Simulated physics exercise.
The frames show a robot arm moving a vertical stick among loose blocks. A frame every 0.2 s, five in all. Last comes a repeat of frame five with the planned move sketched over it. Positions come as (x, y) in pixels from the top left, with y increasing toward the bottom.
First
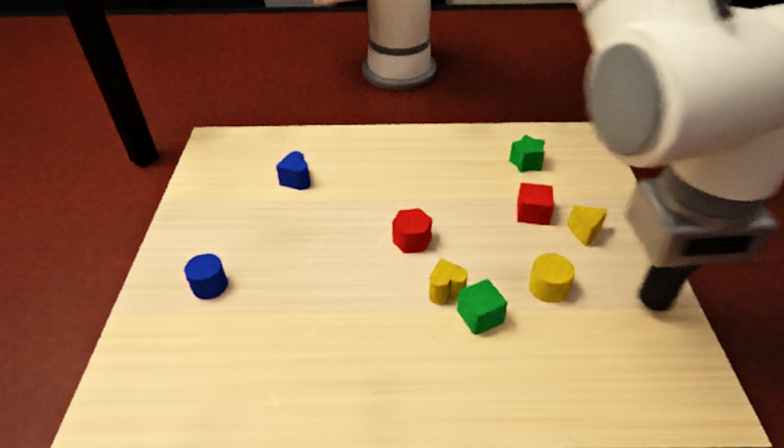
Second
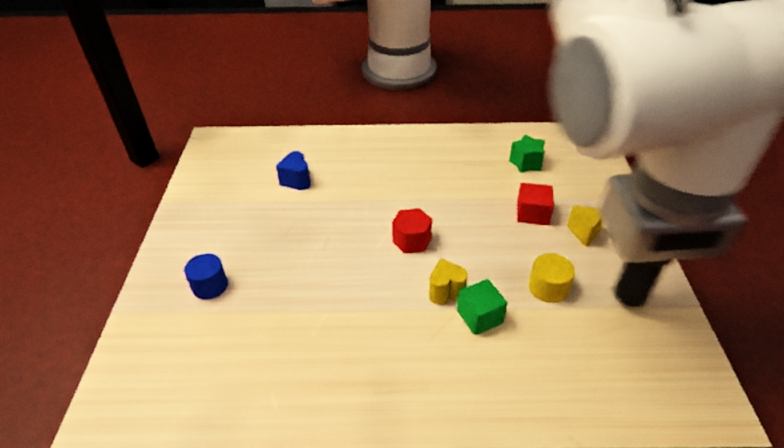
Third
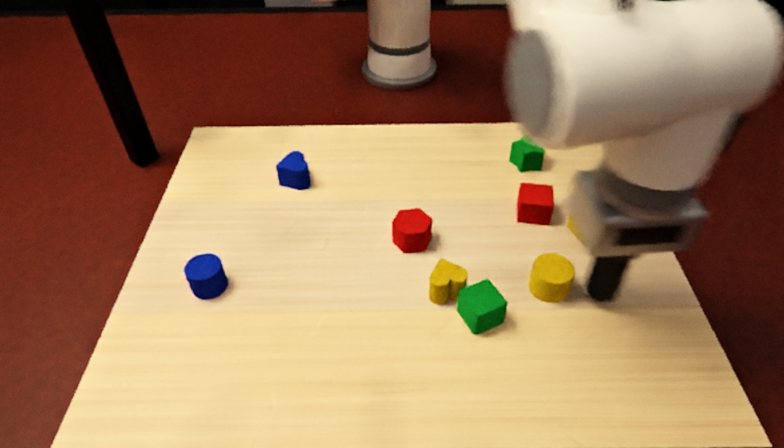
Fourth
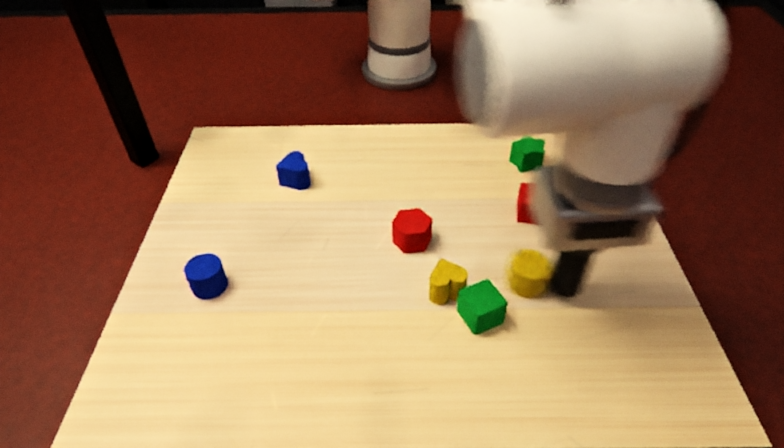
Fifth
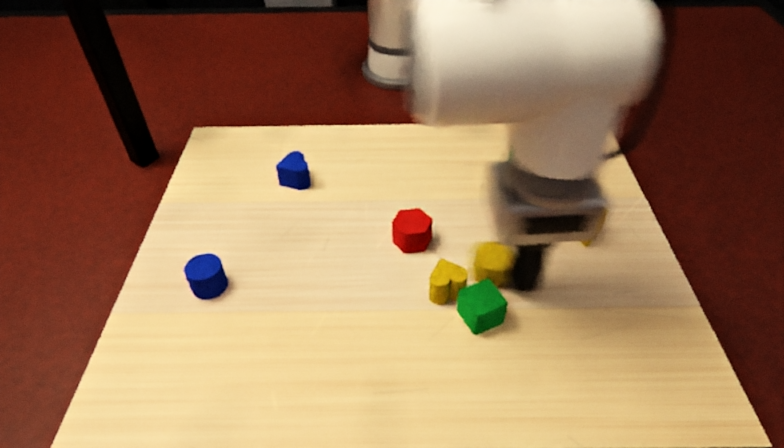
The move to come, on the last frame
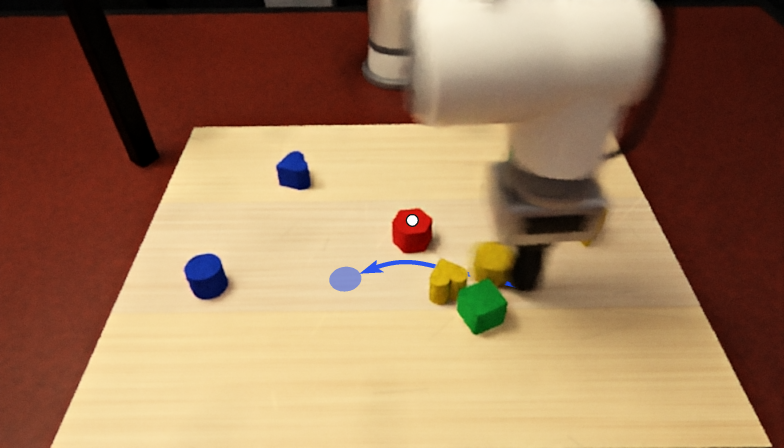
On a pale wooden table above a red floor, a robot arm holds a dark vertical stick to the right of scattered colored blocks. The stick moves steadily left, meets the yellow round block and pushes it left, close to the yellow heart and green block, which stay still.
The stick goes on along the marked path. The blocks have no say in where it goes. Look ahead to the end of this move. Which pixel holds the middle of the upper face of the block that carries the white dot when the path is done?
My best guess is (380, 196).
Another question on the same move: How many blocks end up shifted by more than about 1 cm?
Of all the blocks, two travel more than a centimetre.
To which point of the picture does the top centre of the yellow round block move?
It will end up at (376, 221).
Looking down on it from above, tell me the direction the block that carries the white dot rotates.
Clockwise, from overhead.
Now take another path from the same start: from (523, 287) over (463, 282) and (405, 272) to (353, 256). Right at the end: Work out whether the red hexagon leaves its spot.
It leaves its spot.
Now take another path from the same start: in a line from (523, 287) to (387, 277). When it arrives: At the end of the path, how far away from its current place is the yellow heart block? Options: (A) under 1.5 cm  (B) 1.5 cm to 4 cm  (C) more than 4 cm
C.
Drawn move, from (523, 287) by way of (461, 273) and (402, 262) to (345, 279); the dot is on the red hexagon.
The first path, step by step. One third of the way, stick (462, 265); red hexagon (406, 217); yellow round block (435, 235).
Two thirds of the way, stick (402, 254); red hexagon (381, 197), turned 60° clockwise; yellow round block (384, 221).
At the end, stick (344, 271); red hexagon (380, 196), turned 60° clockwise; yellow heart block still; yellow round block (376, 221).
